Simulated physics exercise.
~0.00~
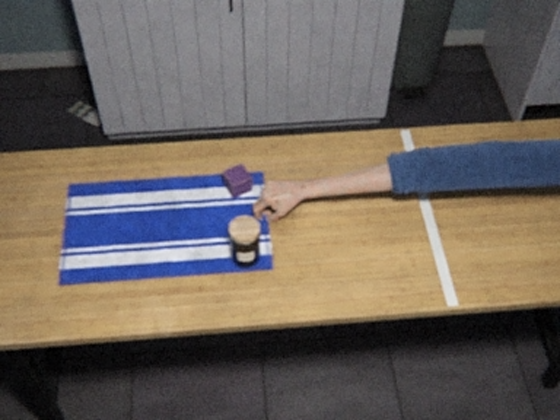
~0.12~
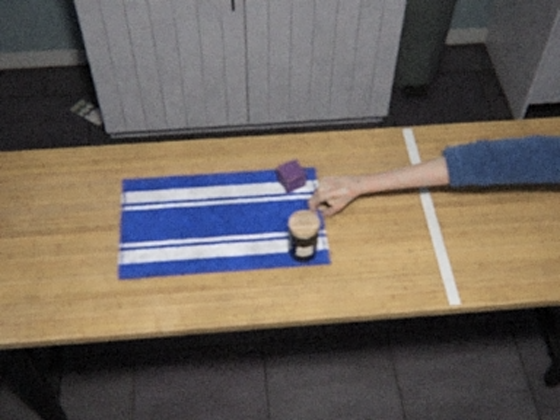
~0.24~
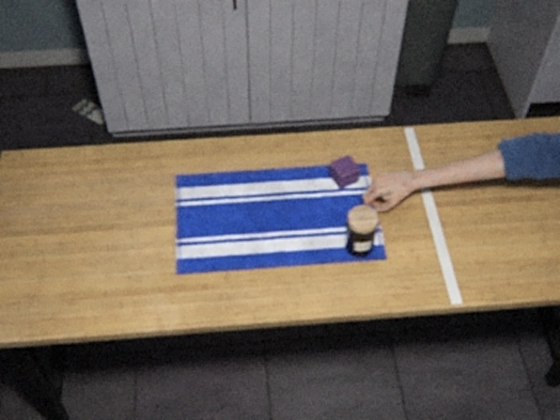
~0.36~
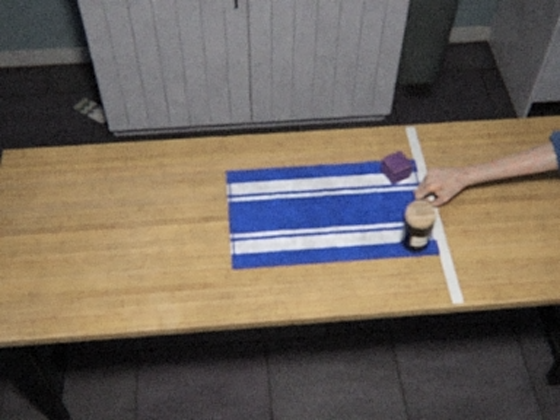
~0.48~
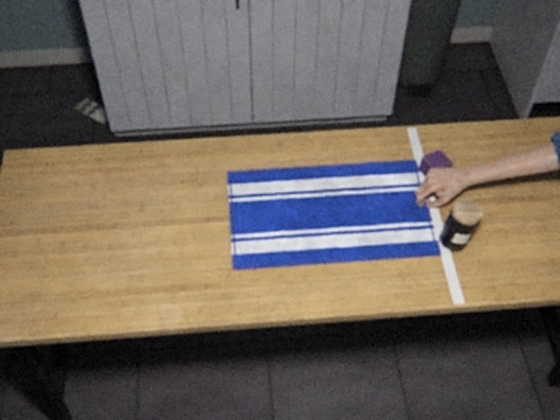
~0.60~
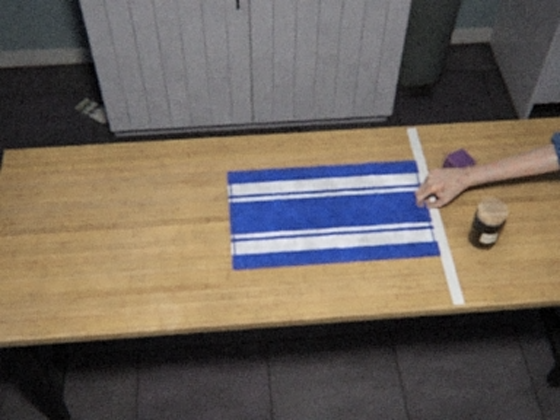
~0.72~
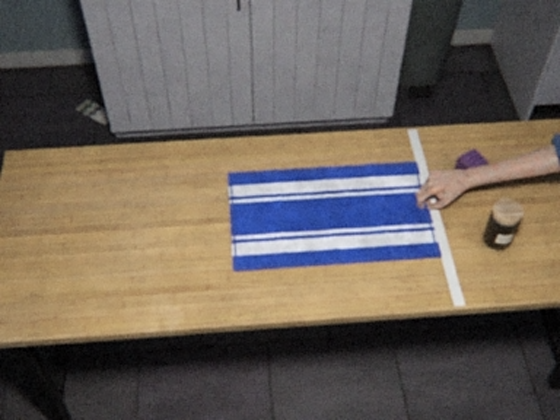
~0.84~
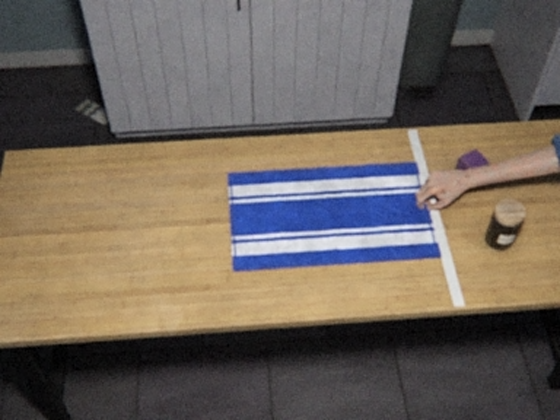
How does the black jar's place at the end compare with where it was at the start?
At the start the black jar stood on the blue runner, well to the left of the tape. By the end it stood upright on the bare table to the right of the tape, off the runner.
A blue striped table runner carrying a purple block and a black jar was pulled right by a hand until its edge reached the tape and stopped, while the block and the jar, which tilted briefly, slid off the front and came to rest beyond the tape.
